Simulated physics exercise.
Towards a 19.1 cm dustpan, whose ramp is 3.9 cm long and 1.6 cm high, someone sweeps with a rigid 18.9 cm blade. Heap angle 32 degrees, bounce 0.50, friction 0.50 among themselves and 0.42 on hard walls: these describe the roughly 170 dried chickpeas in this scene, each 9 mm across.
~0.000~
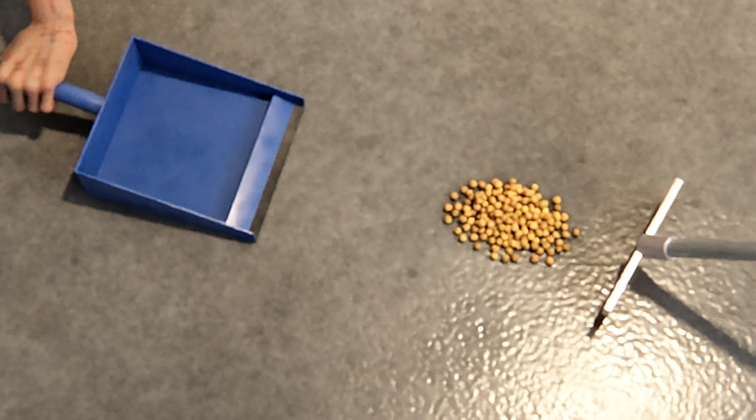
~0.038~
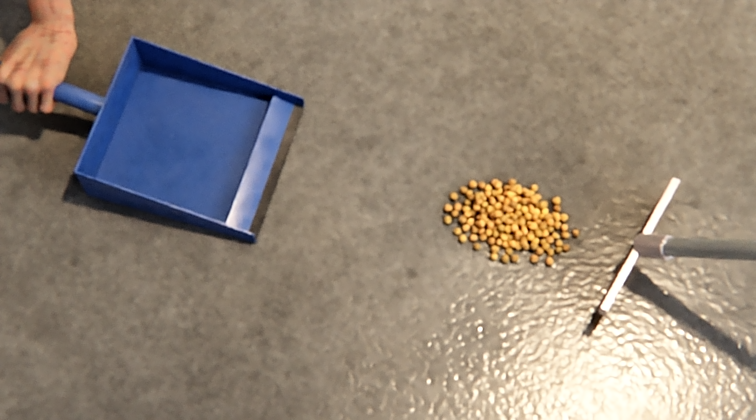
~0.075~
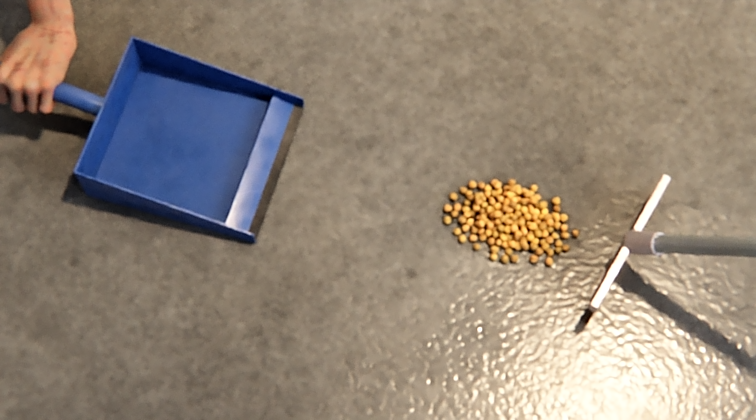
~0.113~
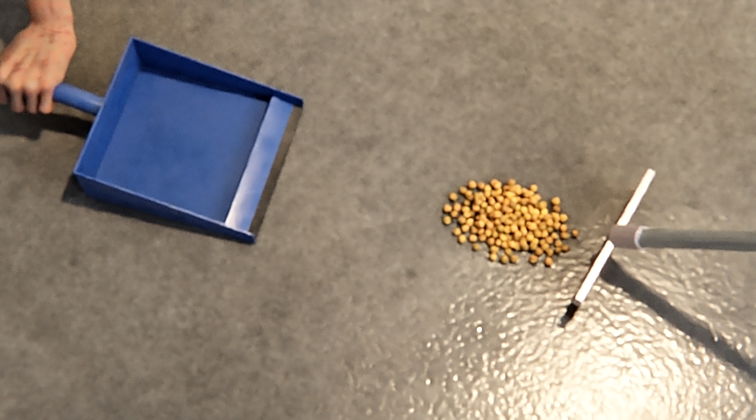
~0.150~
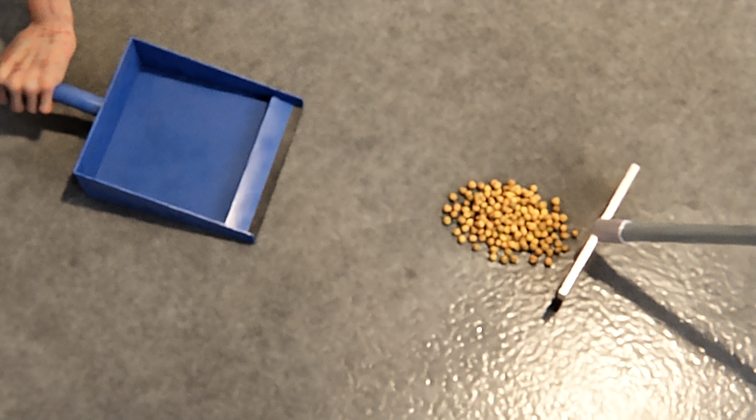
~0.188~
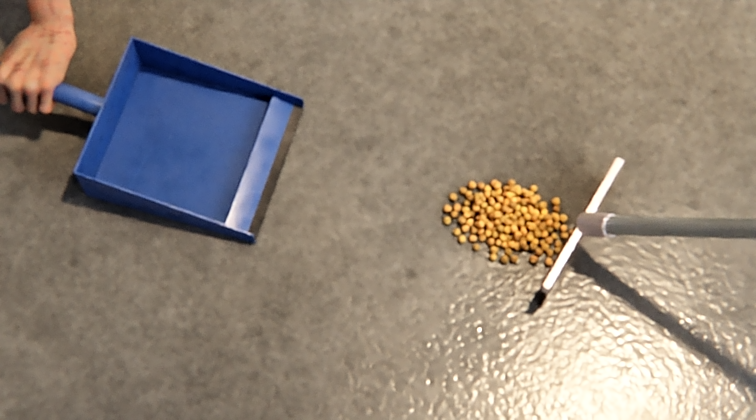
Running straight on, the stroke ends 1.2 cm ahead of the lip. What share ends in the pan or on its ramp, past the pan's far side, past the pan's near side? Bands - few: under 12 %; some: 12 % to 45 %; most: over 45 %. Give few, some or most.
Pan: Some, far side: Some, near side: Few.
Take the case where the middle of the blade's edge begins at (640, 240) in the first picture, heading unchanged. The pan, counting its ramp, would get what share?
Estimate: ~ 20 %.
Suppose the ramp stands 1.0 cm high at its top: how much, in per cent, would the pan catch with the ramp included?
25 %.
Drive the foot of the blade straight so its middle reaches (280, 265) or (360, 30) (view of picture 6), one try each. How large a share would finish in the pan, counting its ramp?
I'd expect about 0 percent, then about 0 percent.
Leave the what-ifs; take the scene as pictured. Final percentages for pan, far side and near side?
Pan 20; far side 35; near side 0.
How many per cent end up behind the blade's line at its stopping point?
About 10 percent.
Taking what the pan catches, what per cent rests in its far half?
I'd put it at around 90 per cent.
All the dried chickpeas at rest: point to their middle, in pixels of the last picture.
Close to pixel (302, 127).
After 0.50 s, middle of the blade 21 cm from the lip; 0 % over the lip, far side 15 %, near side 0 %.
After 0.71 s, middle of the blade 10 cm from the lip; 0 % over the lip, far side 25 %, near side 0 %.
After 1.03 s, middle of the blade 4 cm from the lip; 20 % over the lip, far side 35 %, near side 0 %.
At rest (1.3 s), pan 20 %, far side 35 %, near side 0 %, in front of the lip or behind the blade 45 %.
